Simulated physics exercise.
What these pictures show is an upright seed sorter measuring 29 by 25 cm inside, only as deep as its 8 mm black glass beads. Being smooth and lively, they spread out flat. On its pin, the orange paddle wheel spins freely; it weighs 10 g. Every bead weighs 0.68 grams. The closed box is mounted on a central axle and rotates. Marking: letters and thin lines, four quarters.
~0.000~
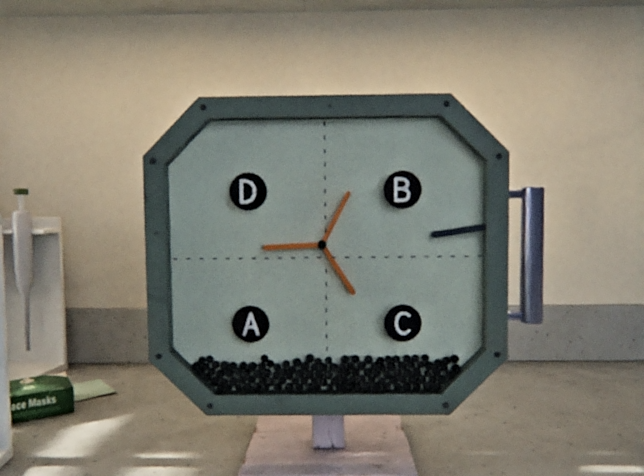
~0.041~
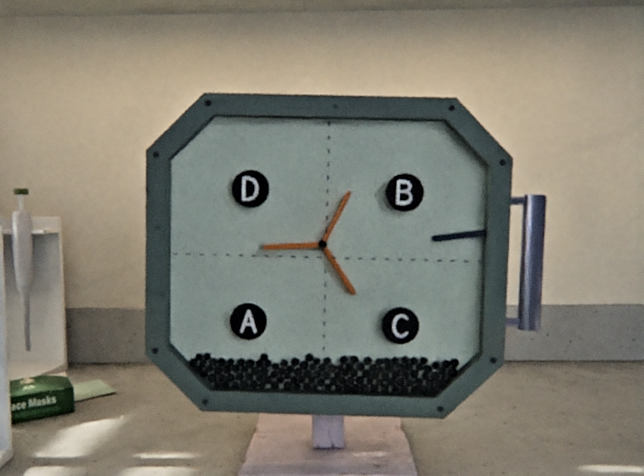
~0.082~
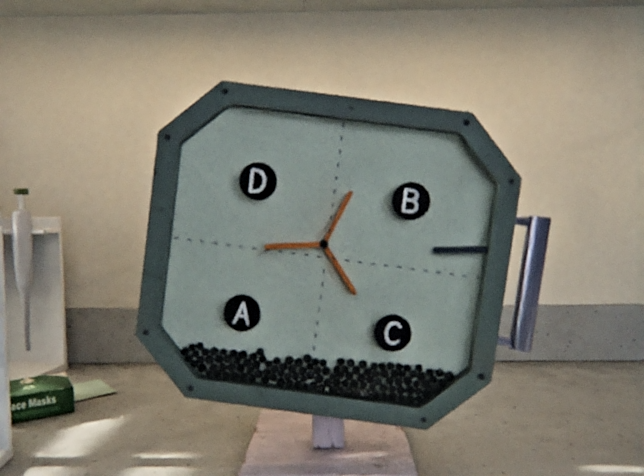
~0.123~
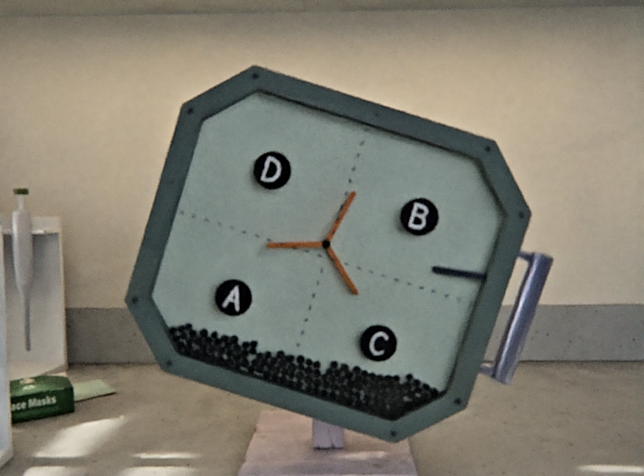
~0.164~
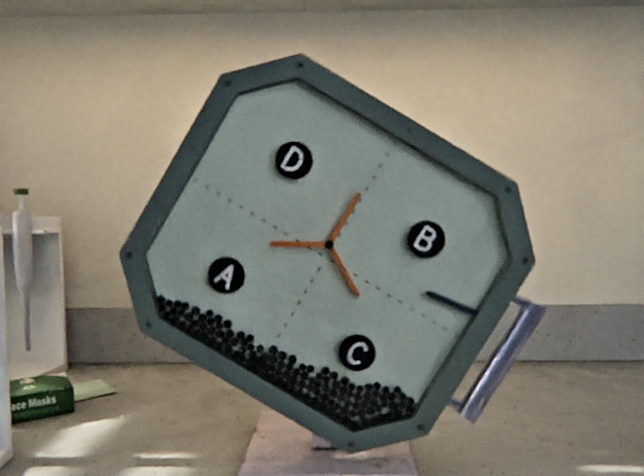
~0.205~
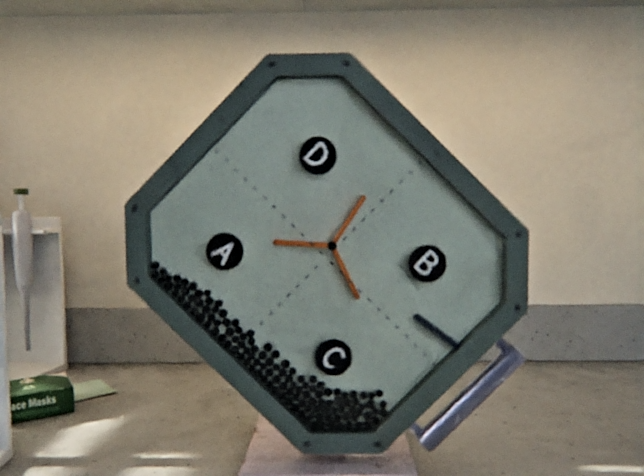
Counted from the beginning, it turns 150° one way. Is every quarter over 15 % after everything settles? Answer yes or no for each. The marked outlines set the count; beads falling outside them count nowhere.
Quarter A - no; quarter B - yes; quarter C - yes; quarter D - no.
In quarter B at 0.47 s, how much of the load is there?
About 20 per cent.
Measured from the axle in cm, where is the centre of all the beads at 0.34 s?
Left: About 9 cm; below: About 7 cm.
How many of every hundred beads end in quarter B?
I'd estimate close to 70 per cent.
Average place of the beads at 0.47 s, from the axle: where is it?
About 11 cm left and 5 cm below.
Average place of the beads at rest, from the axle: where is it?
About 7 cm left and 9 cm below.
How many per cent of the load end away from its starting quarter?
Around 70 per cent, give or take.
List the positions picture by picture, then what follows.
Level; about 120 beads; beads' middle (328, 374); highest (265, 358); orange paddle wheel (322, 245); A (251, 324), B (403, 190), C (403, 323), D (248, 192), in the first picture.
Turned 2° clockwise; beads' middle (326, 374); highest (207, 356), in the second picture.
Turned 8° clockwise; beads' middle (319, 374); highest (200, 346); wall ends (436, 250), in the third picture.
Turned 18° clockwise; beads' middle (307, 372); highest (189, 327); orange paddle wheel (326, 244), in the fourth picture.
Turned 31° clockwise; beads' middle (292, 370); highest (161, 300), in the fifth picture.
Turned 45° clockwise; beads' middle (277, 366); highest (156, 266); orange paddle wheel (332, 246); A (225, 251), B (428, 264), C (334, 357), D (318, 156), in the sixth picture.
After 0.34 s, it stands 90° clockwise; the beads' middle is 9 cm left of and 7 cm below the centre; A 15 %, C 85 %.
After 0.47 s, it stands 133° clockwise; the beads' middle is 11 cm left of and 5 cm below the centre; B 20 %, C 80 %.
After 0.59 s, it stands 150° clockwise; the beads' middle is 10 cm left of and 4 cm below the centre; B 35 %, C 65 %.
Settled by 2.9 s, it stands 150° clockwise; A 0 %, B 70 %, C 30 %, D 0 %.
